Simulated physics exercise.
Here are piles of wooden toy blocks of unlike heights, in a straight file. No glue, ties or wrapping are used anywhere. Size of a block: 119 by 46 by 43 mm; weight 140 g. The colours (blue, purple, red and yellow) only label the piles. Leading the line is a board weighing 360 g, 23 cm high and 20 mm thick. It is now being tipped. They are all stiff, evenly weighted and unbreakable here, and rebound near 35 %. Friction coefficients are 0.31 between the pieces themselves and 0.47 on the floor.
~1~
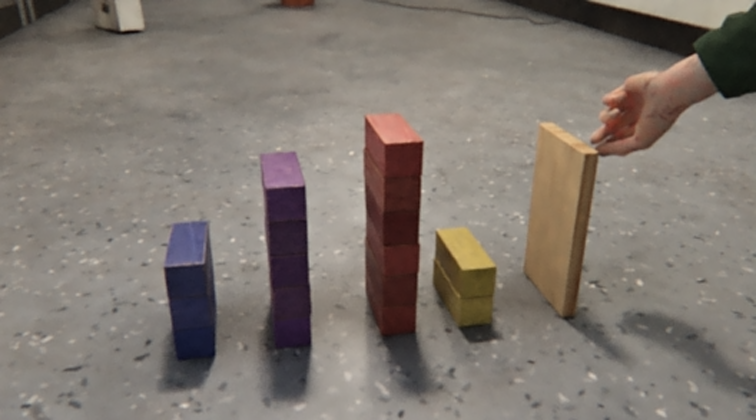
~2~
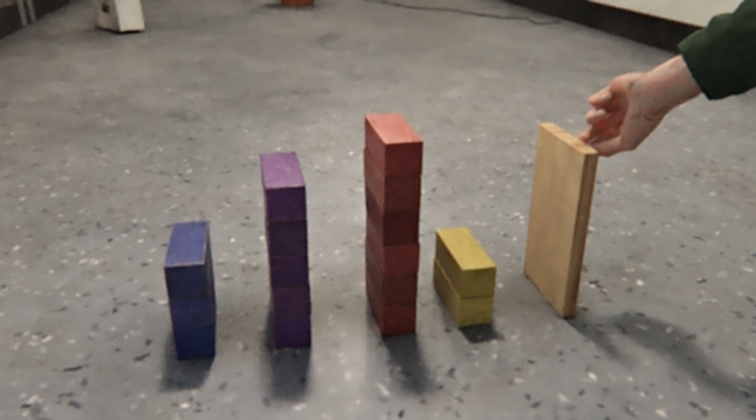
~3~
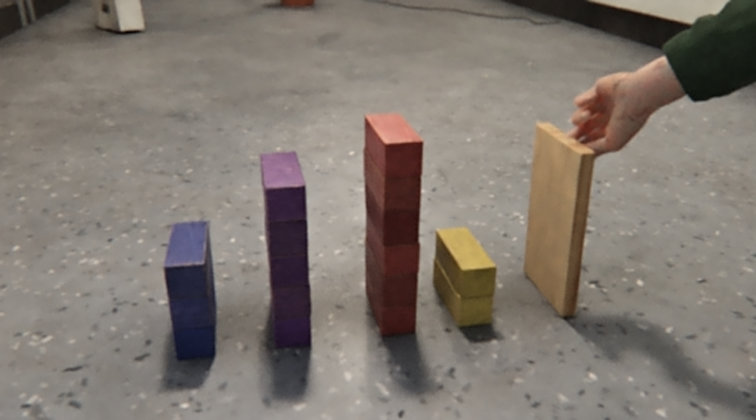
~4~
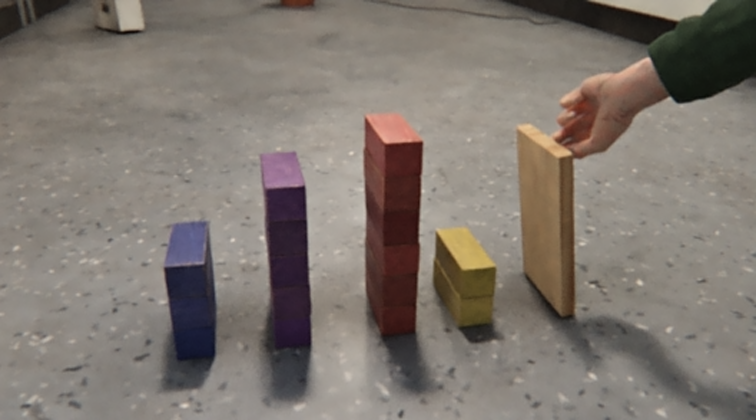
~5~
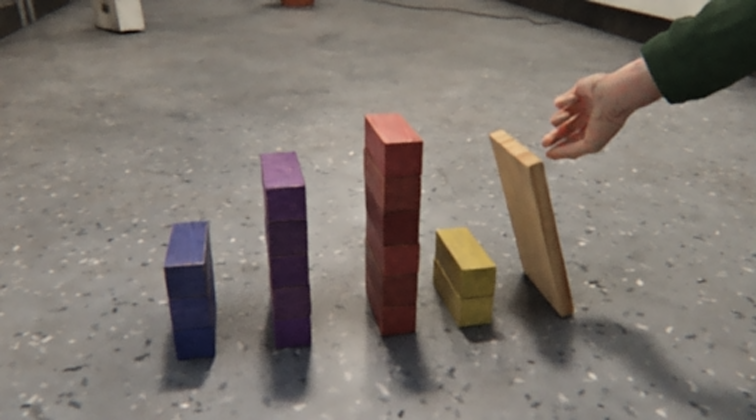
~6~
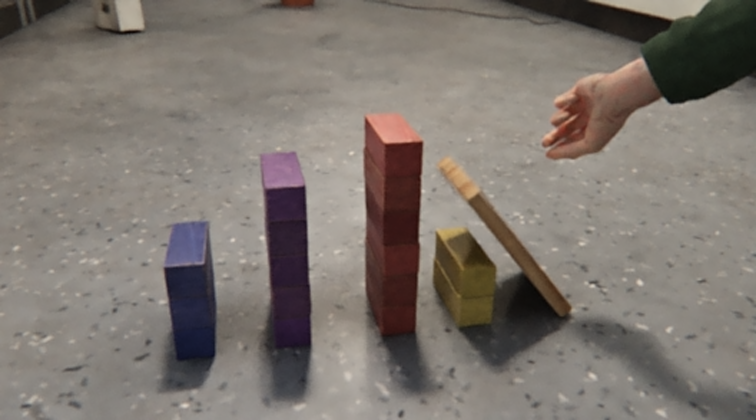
On a speckled grey floor, a hand pushed the top of an upright wooden board and stopped, and the board tilted left over the short yellow pile while the coloured block piles stayed still.
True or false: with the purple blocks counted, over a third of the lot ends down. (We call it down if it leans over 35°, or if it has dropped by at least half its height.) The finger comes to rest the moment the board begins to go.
False; it stays below a third.
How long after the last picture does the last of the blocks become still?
Close to 0.5 seconds, I'd say.
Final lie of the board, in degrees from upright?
The board settles some 70 degrees away from upright.
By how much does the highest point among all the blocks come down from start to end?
I'd put it at around 0 cm.
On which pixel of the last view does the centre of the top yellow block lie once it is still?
Resting position, last image: About (428, 292).
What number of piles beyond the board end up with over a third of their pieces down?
1.
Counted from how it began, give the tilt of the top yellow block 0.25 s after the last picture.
At that moment, roughly 80 degrees.
Then, 0.09 s on from the sixth picture, board 58° from upright; none of the 5 purple blocks down (0 of 16 in all colours); top purple block unmoved; top yellow block displaced 20 mm.
Then, 0.25 s on from the sixth picture, board 68° from upright; none of the 5 purple blocks down (1 of 16 in all colours); top purple block unmoved; top yellow block on its side.
Finally, board 71° from upright; none of the 5 purple blocks down (1 of 16 in all colours); top purple block unmoved; top yellow block on its side. That is 0 per cent. Seen by the last camera, middles, top purple block near (282, 185), top yellow block near (428, 292).
